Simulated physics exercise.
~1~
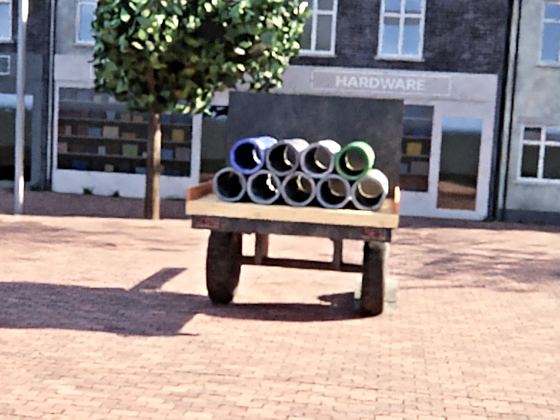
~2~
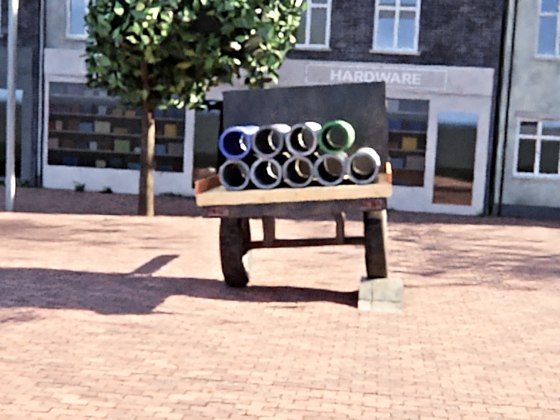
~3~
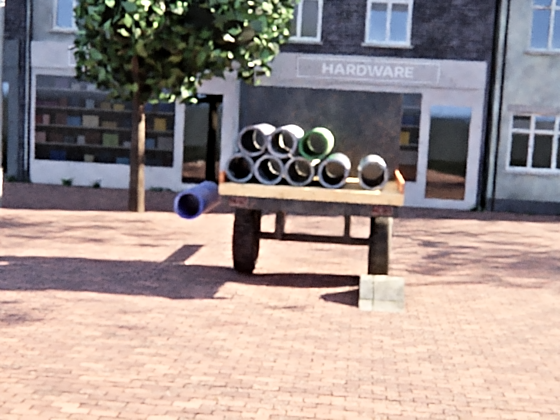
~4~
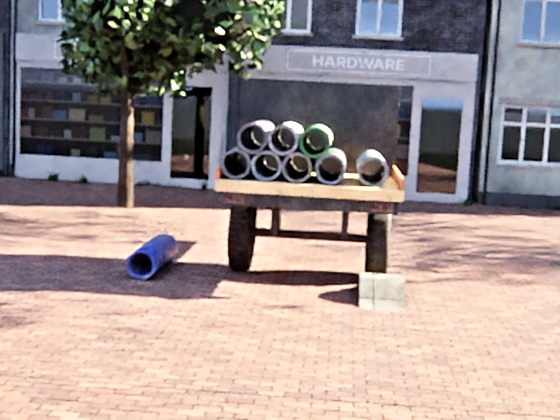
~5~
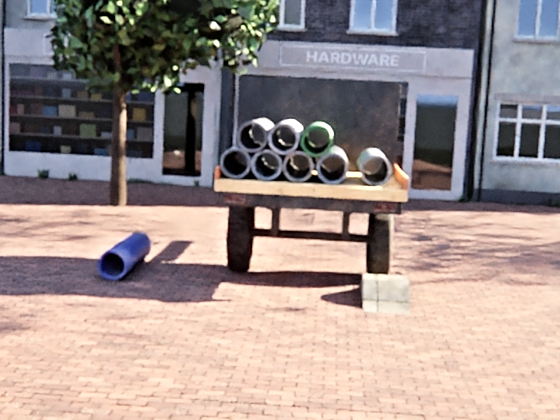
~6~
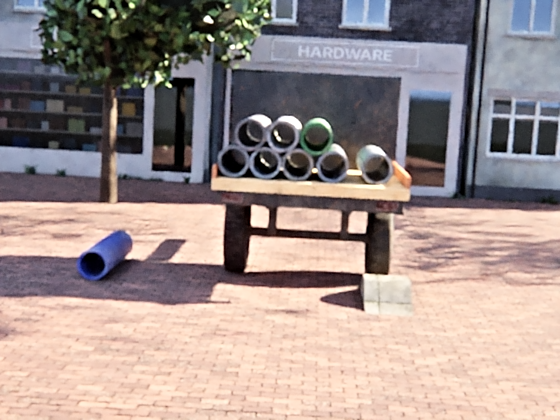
On a brick square, a trailer tilts and its blue pipe rolls off left onto the ground.
